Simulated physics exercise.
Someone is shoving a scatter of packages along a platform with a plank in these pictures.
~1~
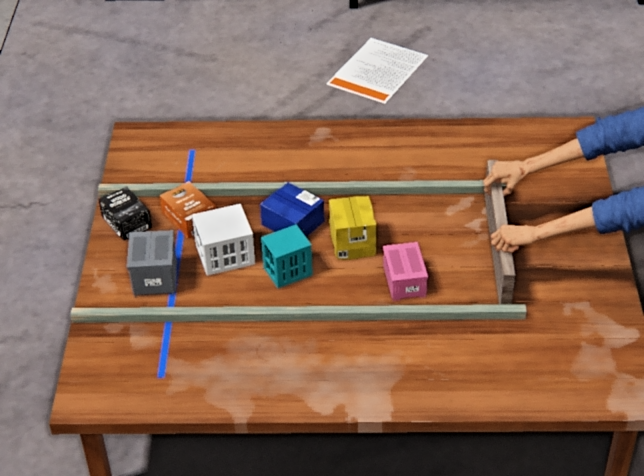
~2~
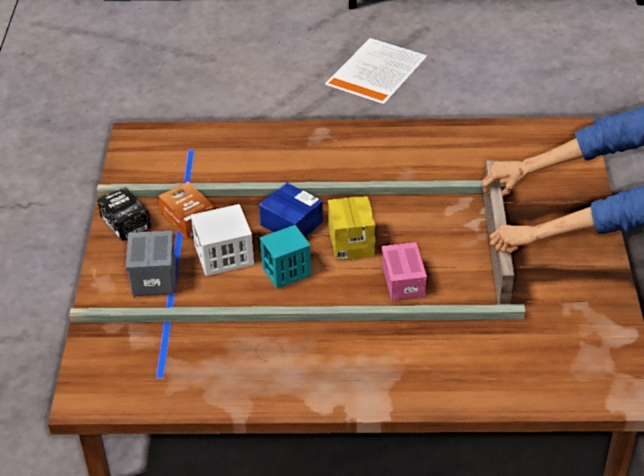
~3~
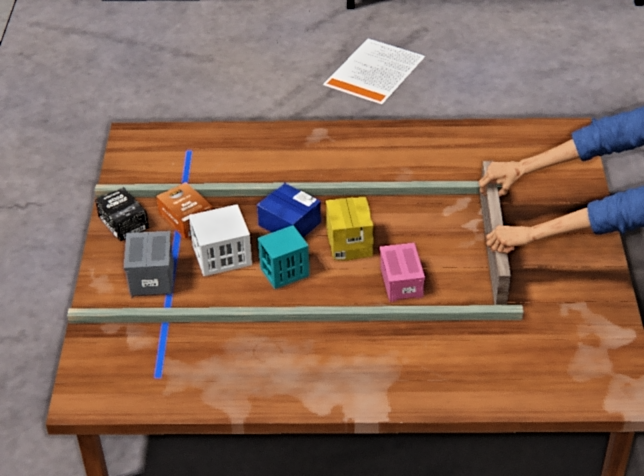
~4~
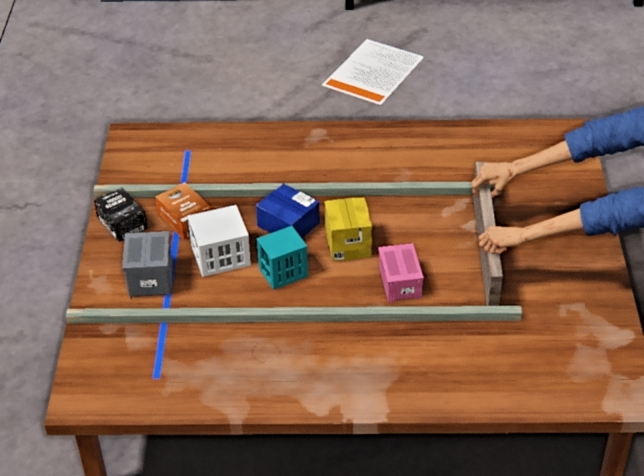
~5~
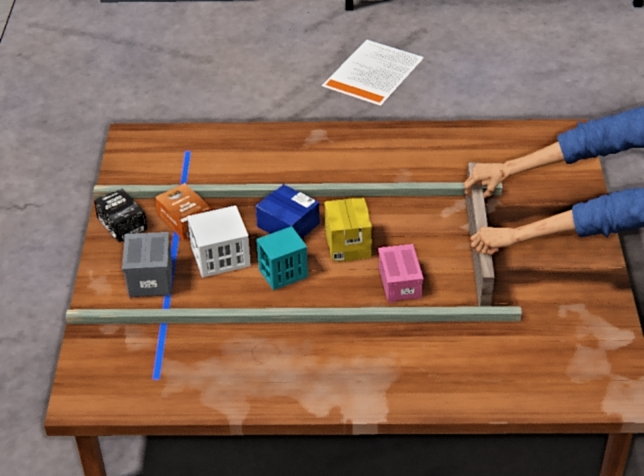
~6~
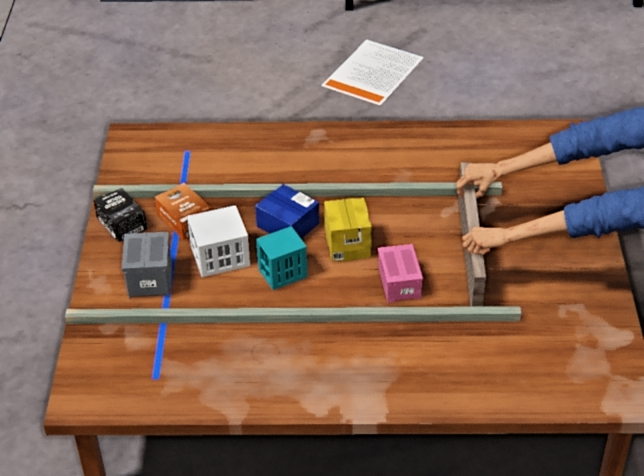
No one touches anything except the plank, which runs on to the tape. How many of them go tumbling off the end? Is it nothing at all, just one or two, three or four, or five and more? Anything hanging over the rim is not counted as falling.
It is just one or two.
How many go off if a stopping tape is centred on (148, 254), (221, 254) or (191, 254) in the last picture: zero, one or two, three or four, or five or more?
Well, in the order given, it's three to four, none and none at all.
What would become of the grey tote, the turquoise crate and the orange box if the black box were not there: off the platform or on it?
The grey tote? It drops away. The turquoise crate? It hangs in there. The orange box? It hangs in there.
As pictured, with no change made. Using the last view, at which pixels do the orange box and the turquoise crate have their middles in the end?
Orange box: (116, 207); turquoise crate: (112, 266).
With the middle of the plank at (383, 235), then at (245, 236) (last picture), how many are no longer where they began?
Tally: 1; 7.
Soon after, none off yet; black box at rest near (120, 215); grey tote at rest near (148, 265); orange box at rest near (184, 211).
Then, none off yet; black box at rest near (120, 215); grey tote moved a little near (119, 269); orange box moved a little near (168, 207).
By the end, the number that fall off is one or two; fallen, grey tote and black box.
